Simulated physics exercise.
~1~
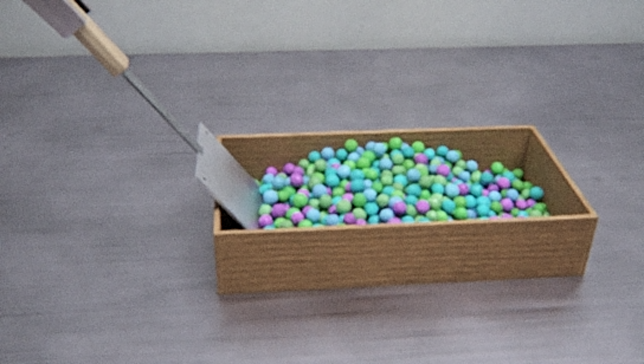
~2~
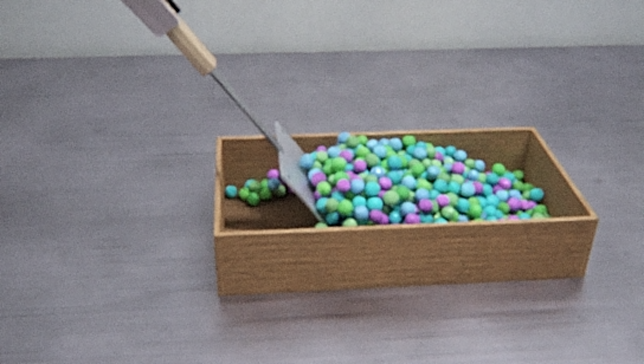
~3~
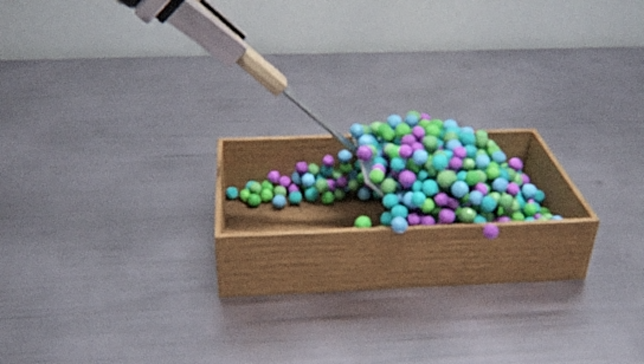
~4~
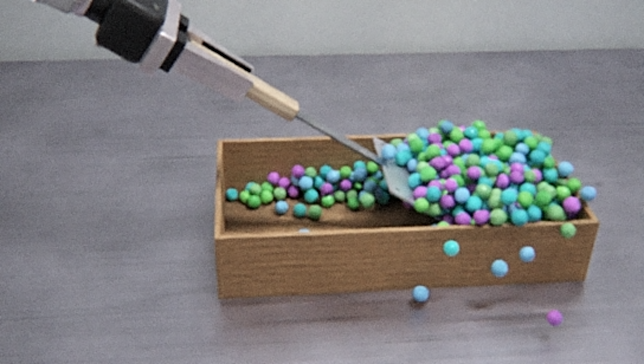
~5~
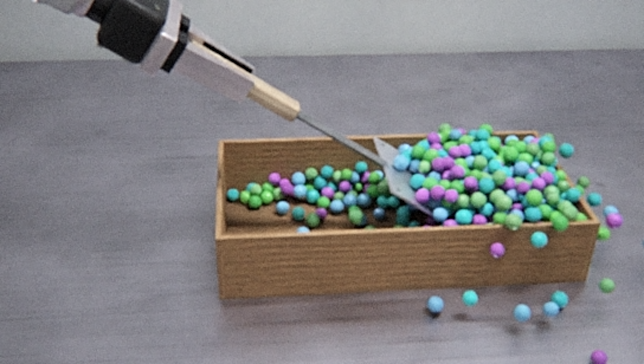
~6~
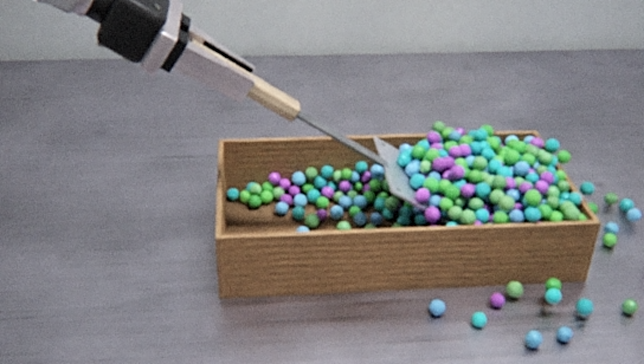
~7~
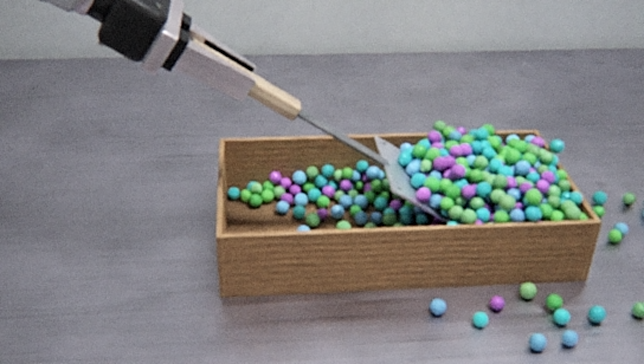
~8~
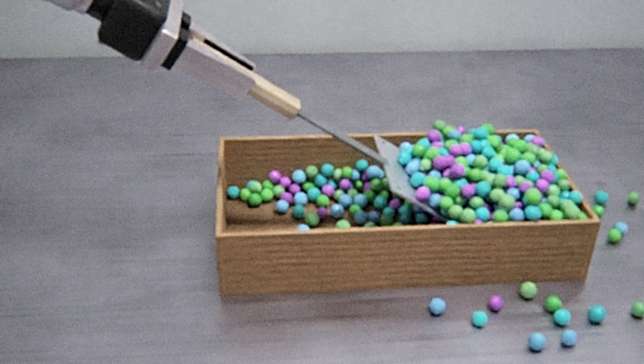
A robotic arm pushed a metal paddle rightward through a wooden tray of green, blue and purple balls, heaping them at the right end until some spilled onto the table, then stopped with the blade still in the tray and most balls inside.
